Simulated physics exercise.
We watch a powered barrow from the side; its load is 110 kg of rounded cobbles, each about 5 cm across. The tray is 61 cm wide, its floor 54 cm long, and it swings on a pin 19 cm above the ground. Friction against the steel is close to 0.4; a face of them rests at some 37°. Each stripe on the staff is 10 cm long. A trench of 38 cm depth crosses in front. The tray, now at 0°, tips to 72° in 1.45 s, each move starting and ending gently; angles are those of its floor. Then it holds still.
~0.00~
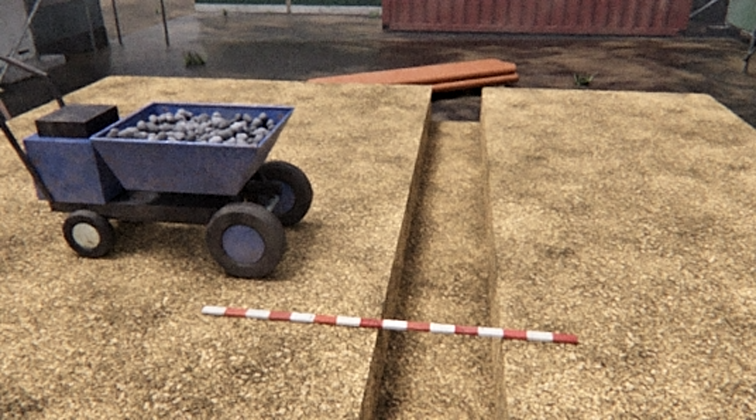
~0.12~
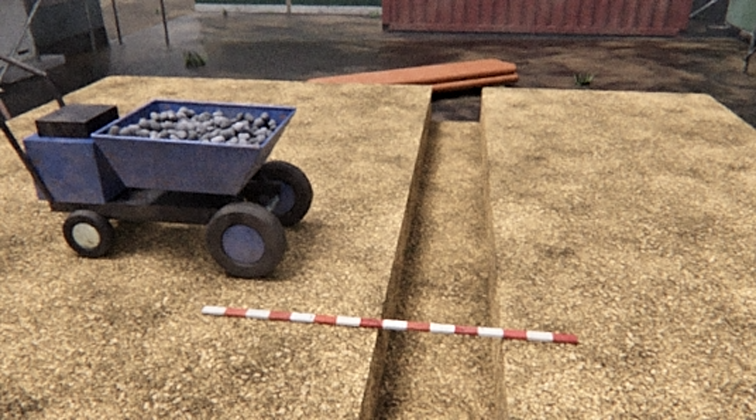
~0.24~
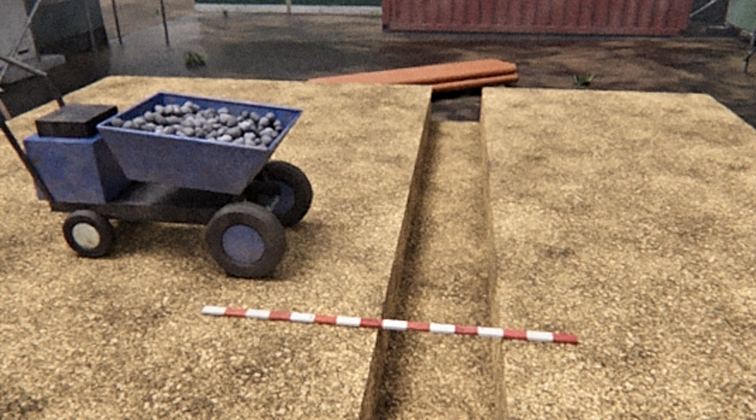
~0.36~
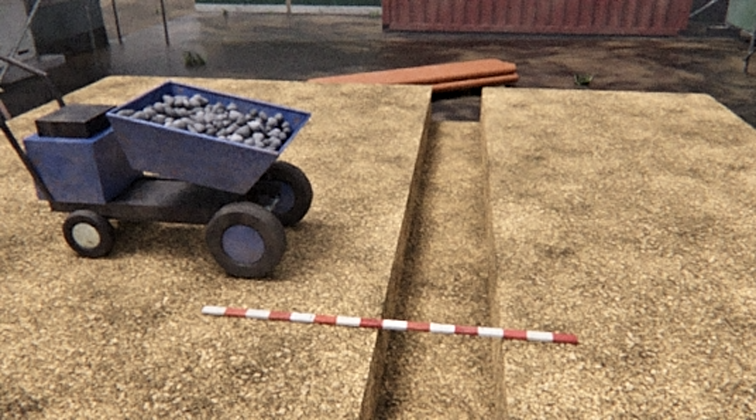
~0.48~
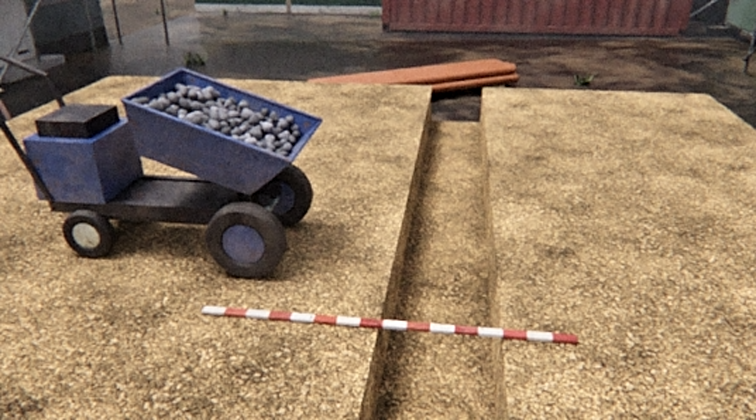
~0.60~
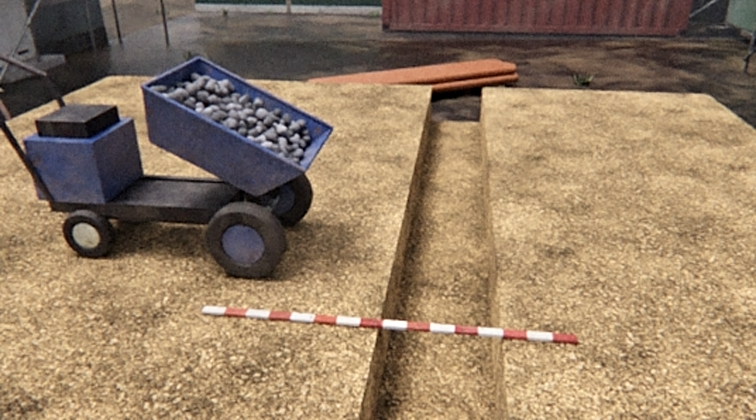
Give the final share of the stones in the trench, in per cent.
Roughly 79 per cent ends in the trench.
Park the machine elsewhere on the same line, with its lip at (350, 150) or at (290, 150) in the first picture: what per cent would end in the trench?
About 90 and 100 per cent.
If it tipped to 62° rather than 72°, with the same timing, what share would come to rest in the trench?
It would be near 45 per cent.
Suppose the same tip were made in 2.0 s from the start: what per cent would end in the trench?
It would be near 75 per cent.
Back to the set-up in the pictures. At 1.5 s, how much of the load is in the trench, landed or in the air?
Some 30 per cent.
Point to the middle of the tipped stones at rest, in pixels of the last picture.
Their middle is at about (430, 311).
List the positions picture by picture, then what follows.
The tray is at 0°, its lip at (258, 147); the top of the load is at (191, 122), in the first frame.
The tray is at 1°, its lip at (260, 148); the top of the load is at (184, 118); the stones move at 0.2 m/s on average, in the second frame.
The tray is at 5°, its lip at (268, 150); the top of the load is at (175, 112); the stones move at 0.3 m/s on average, in the third frame.
Lip at (279, 155), floor tilted 11°, highest stones at (179, 104); the stones move at 0.5 m/s on average, in the fourth frame.
The tray is at 18°, its lip at (292, 162); the top of the load is at (184, 94); the stones move at 0.6 m/s on average, in the fifth frame.
The tray is at 27°, its lip at (305, 171); the top of the load is at (201, 85); the stones move at 0.6 m/s on average, in the sixth frame.
After 1.1 s the floor is at 61°; 100 % in the tray; the foremost stones are at (357, 191).
After 1.5 s the floor is at 72°; 56 % in the tray, 13 % short of the trench, 31 % in the trench; the foremost stones are at (469, 343).
After 1.9 s the floor is at 72°; 29 % in the tray, 16 % short of the trench, 55 % in the trench; the foremost stones are at (487, 319).
After 3.8 s the floor is at 72°; 0 % in the tray, 21 % short of the trench, 79 % in the trench; the foremost stones are at (487, 322).
